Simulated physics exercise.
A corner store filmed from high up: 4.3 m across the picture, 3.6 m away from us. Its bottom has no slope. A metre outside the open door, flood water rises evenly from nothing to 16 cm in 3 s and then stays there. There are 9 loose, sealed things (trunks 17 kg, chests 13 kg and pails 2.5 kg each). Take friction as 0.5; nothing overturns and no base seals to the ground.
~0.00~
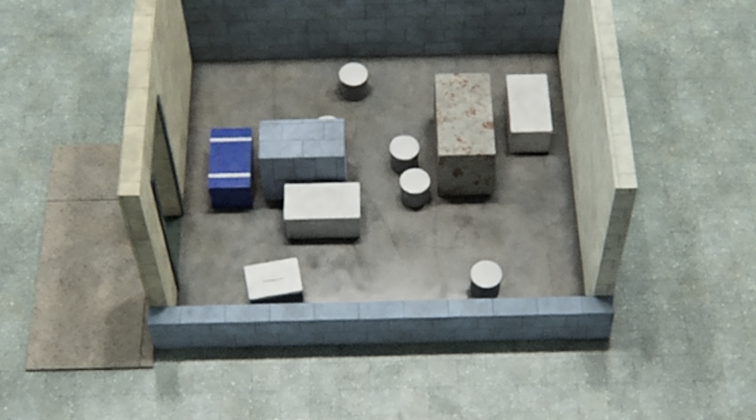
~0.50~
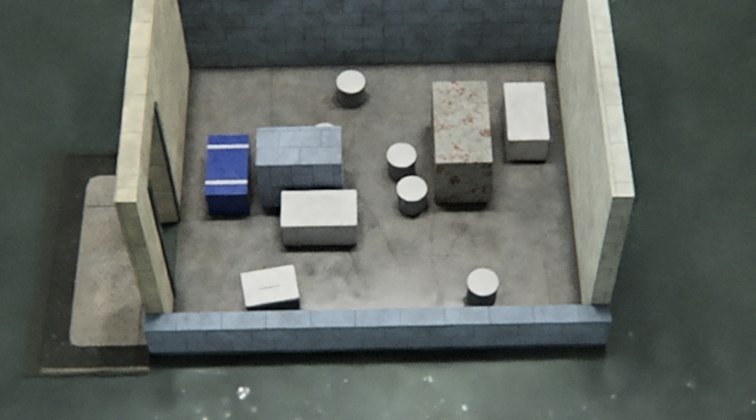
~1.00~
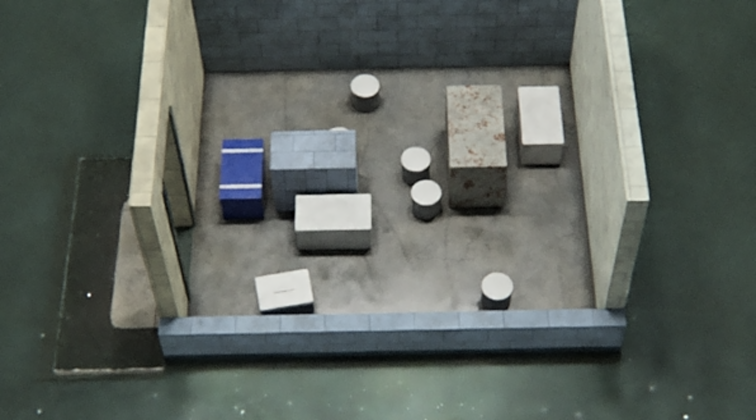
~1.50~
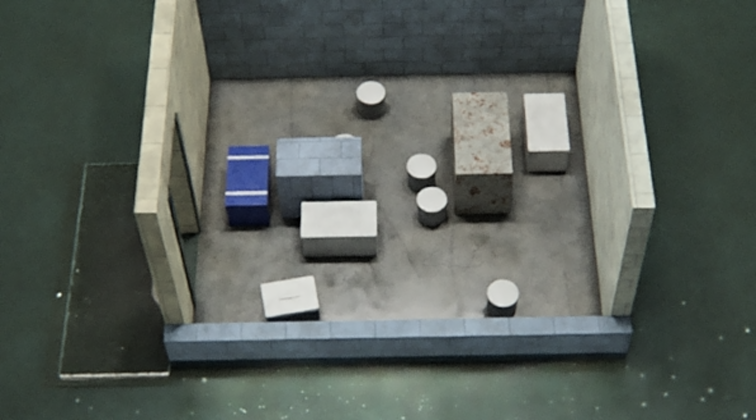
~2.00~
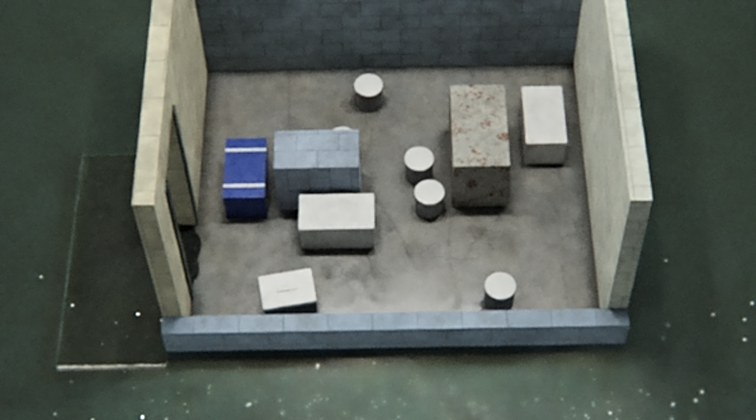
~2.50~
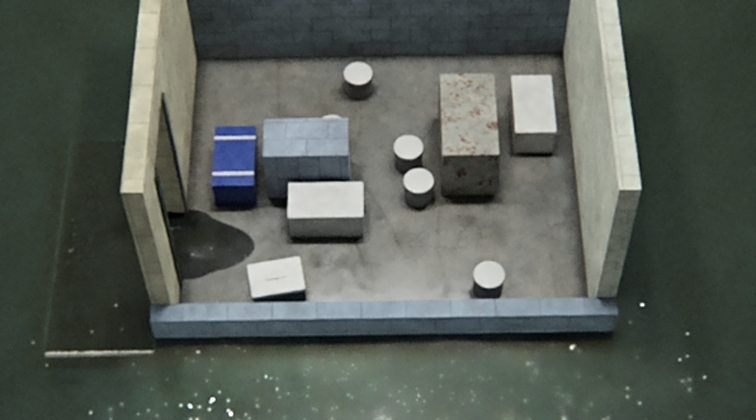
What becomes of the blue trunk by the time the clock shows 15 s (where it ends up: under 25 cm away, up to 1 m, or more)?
The blue trunk barely shifts.
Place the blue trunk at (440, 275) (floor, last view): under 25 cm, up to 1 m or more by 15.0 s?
It gets carried off.
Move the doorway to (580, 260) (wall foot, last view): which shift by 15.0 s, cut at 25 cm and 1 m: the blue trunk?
In that case the blue trunk gets carried off.
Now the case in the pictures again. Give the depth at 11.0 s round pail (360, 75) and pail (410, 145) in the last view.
About 2 and 2 cm.
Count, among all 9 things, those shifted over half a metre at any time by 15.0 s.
I count 7.
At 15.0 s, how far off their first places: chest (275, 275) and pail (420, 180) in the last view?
In that order: 300 cm, 50 cm.
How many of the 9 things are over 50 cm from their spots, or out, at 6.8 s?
3 of them.
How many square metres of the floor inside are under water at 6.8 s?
About 9.5 m2.
After 3.5 s the blue trunk is near (234, 155), 0.0 m from its start, aground; 0 afloat.
After 6.8 s the blue trunk is near (234, 155), 0.0 m from its start, aground; 2 afloat.
After 11.0 s the blue trunk is near (234, 155), 0.0 m from its start, aground; 4 afloat.
After 15.0 s the blue trunk is near (227, 153), 0.1 m from its start, afloat; 9 afloat.
